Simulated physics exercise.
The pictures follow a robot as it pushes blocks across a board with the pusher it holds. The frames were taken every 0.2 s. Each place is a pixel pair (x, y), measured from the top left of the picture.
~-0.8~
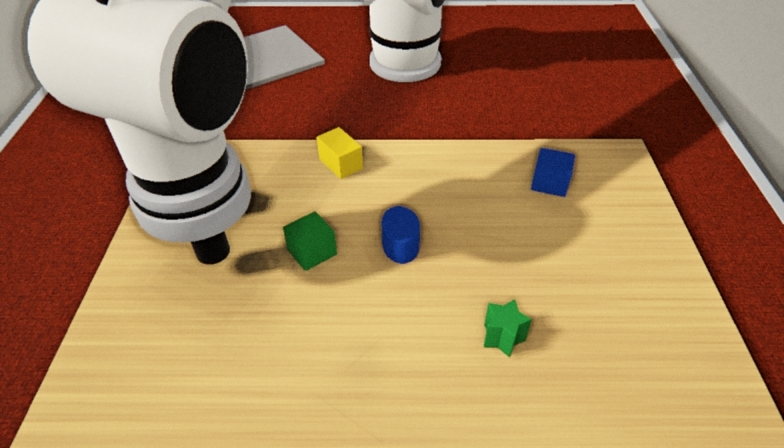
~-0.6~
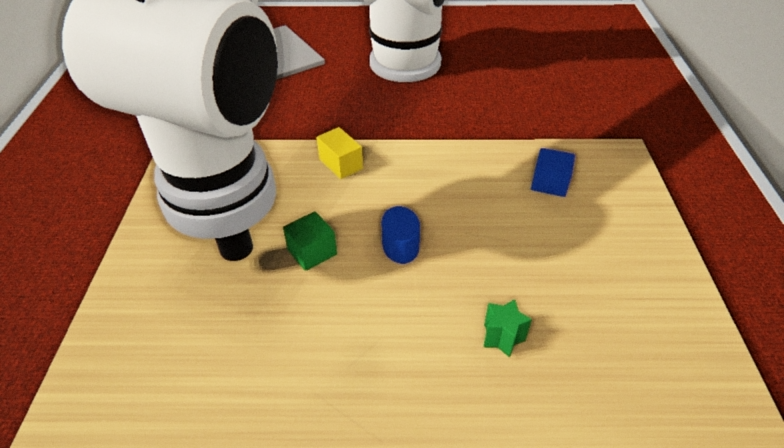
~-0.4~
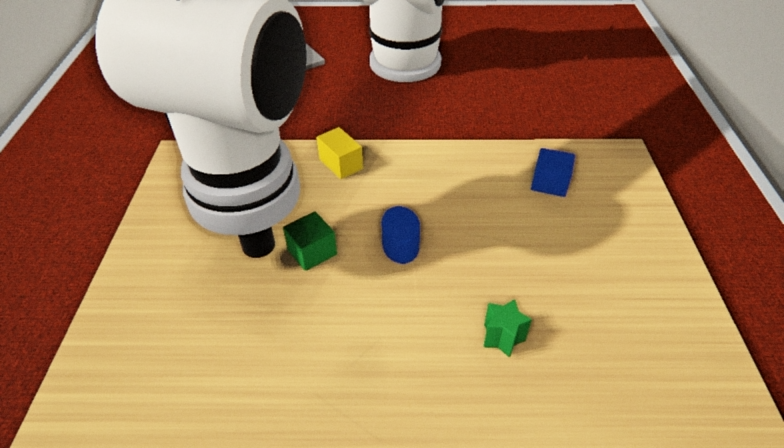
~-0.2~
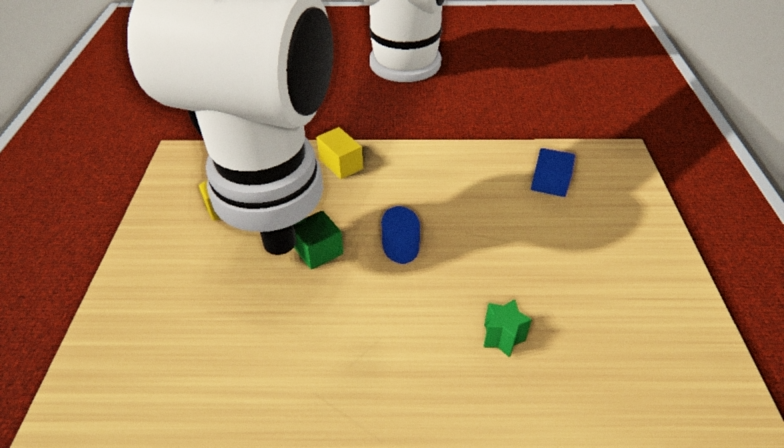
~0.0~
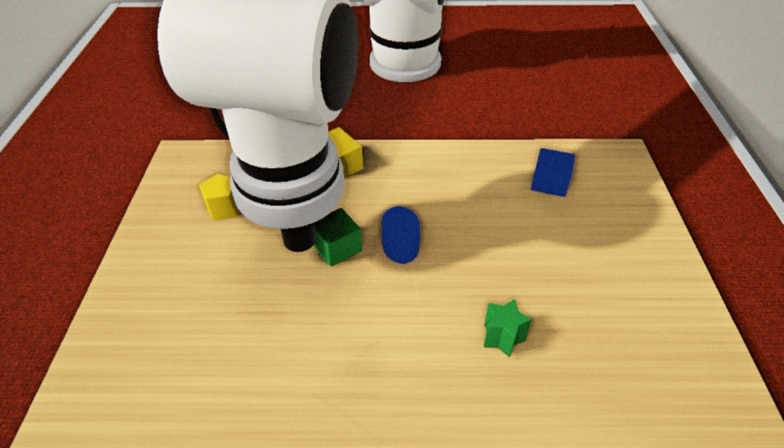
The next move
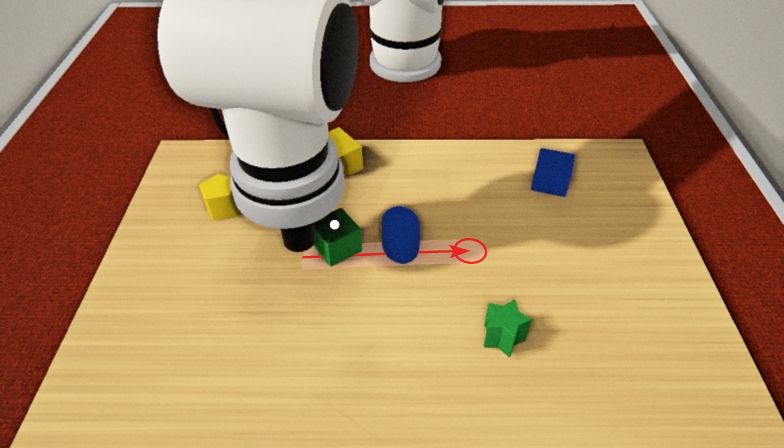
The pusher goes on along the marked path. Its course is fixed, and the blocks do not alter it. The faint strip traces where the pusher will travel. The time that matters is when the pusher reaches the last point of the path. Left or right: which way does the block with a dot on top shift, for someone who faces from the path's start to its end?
Left.
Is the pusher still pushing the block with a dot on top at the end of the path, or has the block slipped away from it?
It lies beside or behind the pusher.
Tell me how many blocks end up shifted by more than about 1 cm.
That's two.
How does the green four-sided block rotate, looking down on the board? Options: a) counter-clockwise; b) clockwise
a
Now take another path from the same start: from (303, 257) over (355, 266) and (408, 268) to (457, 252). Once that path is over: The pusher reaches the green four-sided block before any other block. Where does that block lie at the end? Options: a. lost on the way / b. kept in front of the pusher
The correct letter is a.
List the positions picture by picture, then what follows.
In the first picture, lower end of the pusher at (213, 253), tops of blocks, green four-sided block at (308, 229), blue oval at (401, 222).
In the second picture, pusher at (237, 249), blocks as before.
In the third picture, pusher at (259, 246), blocks as before.
In the fourth picture, pusher at (280, 243), green four-sided block at (315, 228).
In the fifth picture, pusher at (300, 241), green four-sided block at (335, 225), blue oval at (401, 222).
The drawn path runs in a line from (303, 257) to (470, 251); the dot is on the green four-sided block.
The first path, step by step. One third of the way, pusher at (358, 238); green four-sided block at (390, 218), turned 15° anticlockwise; blue oval at (435, 219), turned 15° clockwise.
Two thirds of the way, pusher at (415, 236); green four-sided block at (421, 205), turned 35° anticlockwise; blue oval at (458, 215), turned 50° clockwise.
At the end, pusher at (472, 234); green four-sided block at (424, 203), turned 50° anticlockwise; blue oval at (490, 205).
